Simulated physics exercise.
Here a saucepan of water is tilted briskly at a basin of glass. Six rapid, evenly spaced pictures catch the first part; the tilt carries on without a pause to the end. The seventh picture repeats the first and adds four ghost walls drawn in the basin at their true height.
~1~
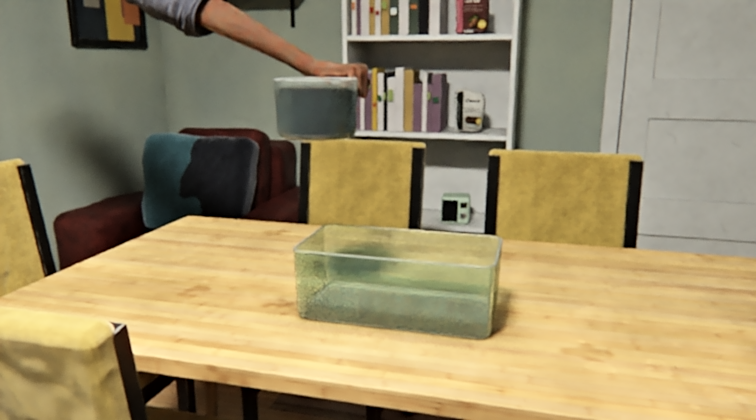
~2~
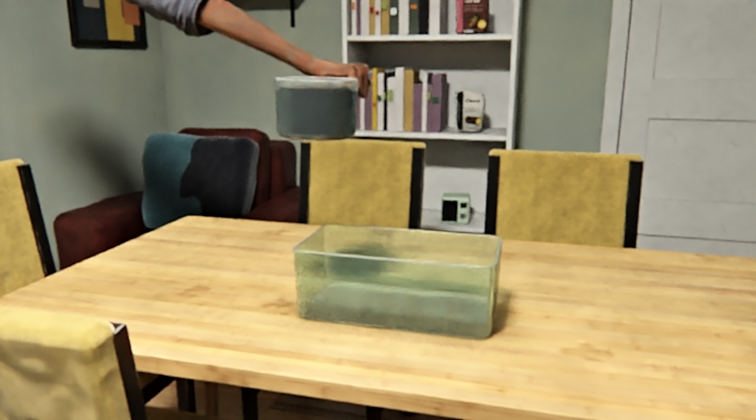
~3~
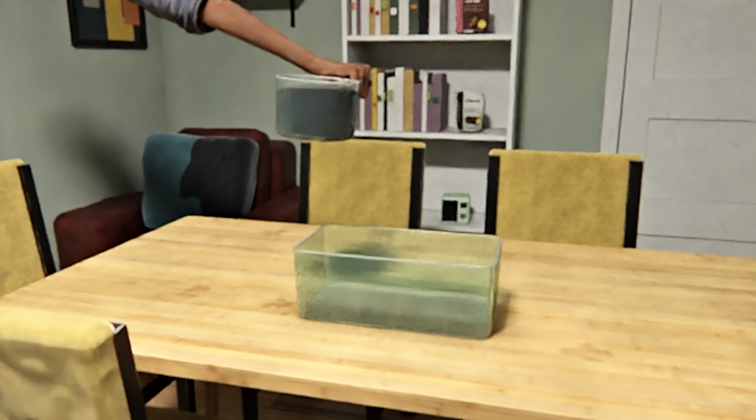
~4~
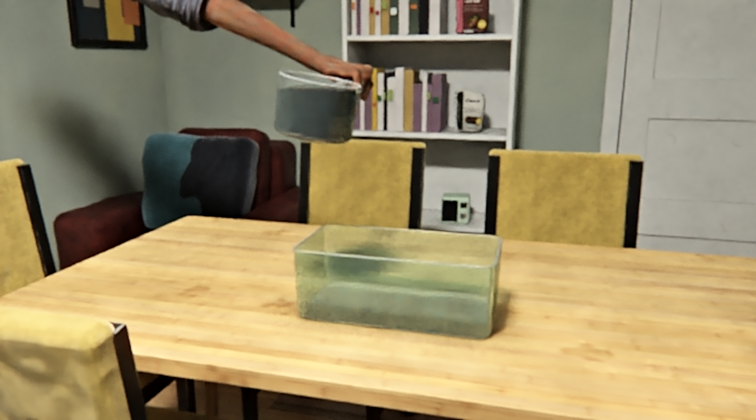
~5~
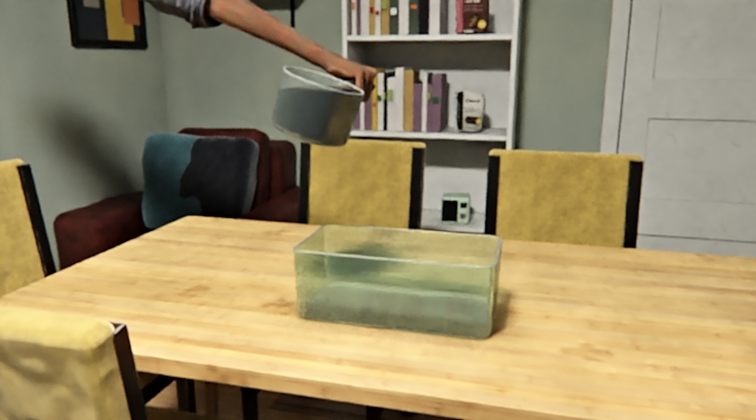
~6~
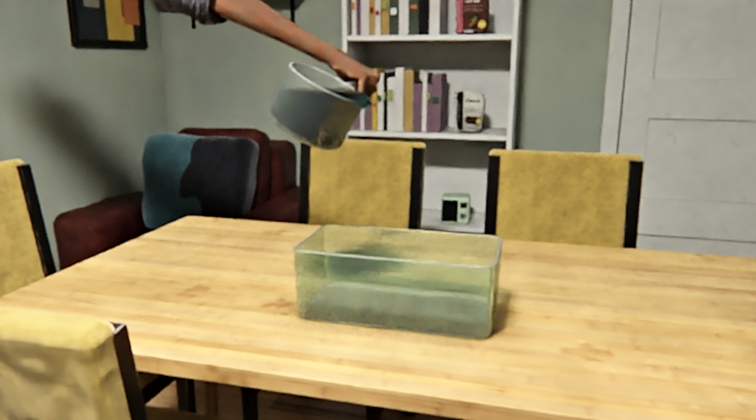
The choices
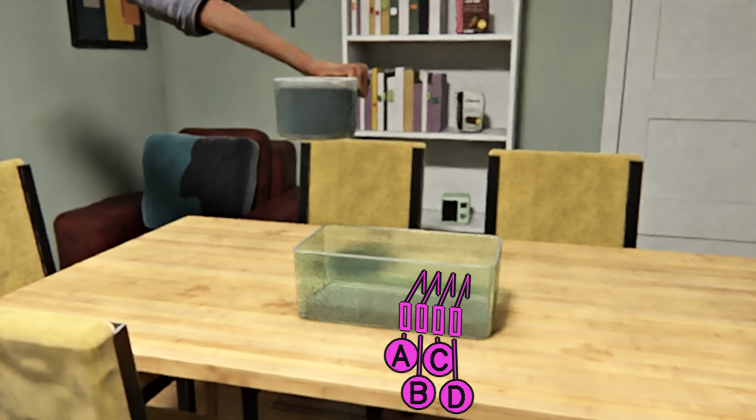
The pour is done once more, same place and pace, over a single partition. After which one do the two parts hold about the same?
I would pick place A.
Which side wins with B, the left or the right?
The left side.
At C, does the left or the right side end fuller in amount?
More ends on the left.
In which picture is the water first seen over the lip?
Picture 6.
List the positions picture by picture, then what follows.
Upright, lip at (354, 79); basin from (299, 316) to (491, 338); nothing has left yet, in the first frame.
Upright, lip at (354, 80); nothing has left yet, in the second frame.
Tipped about 5°, lip at (356, 82); nothing has left yet, in the third frame.
Tipped about 11°, lip at (358, 87); nothing has left yet, in the fourth frame.
Tipped about 19°, lip at (360, 93); nothing has left yet, in the fifth frame.
Tipped about 28°, lip at (362, 101); water is over the lip, down to (365, 106), in the sixth frame.
In magenta, A at (404, 334); B at (420, 336); C at (437, 338); D at (454, 340).
With A, about 49 % ends left of the wall and 50 % right of it.
With B, about 81 % ends left of the wall and 16 % right of it; 4 % is lost outside.
With C, about 91 % ends left of the wall and 6 % right of it.
With D, about 86 % ends left of the wall and 12 % right of it.
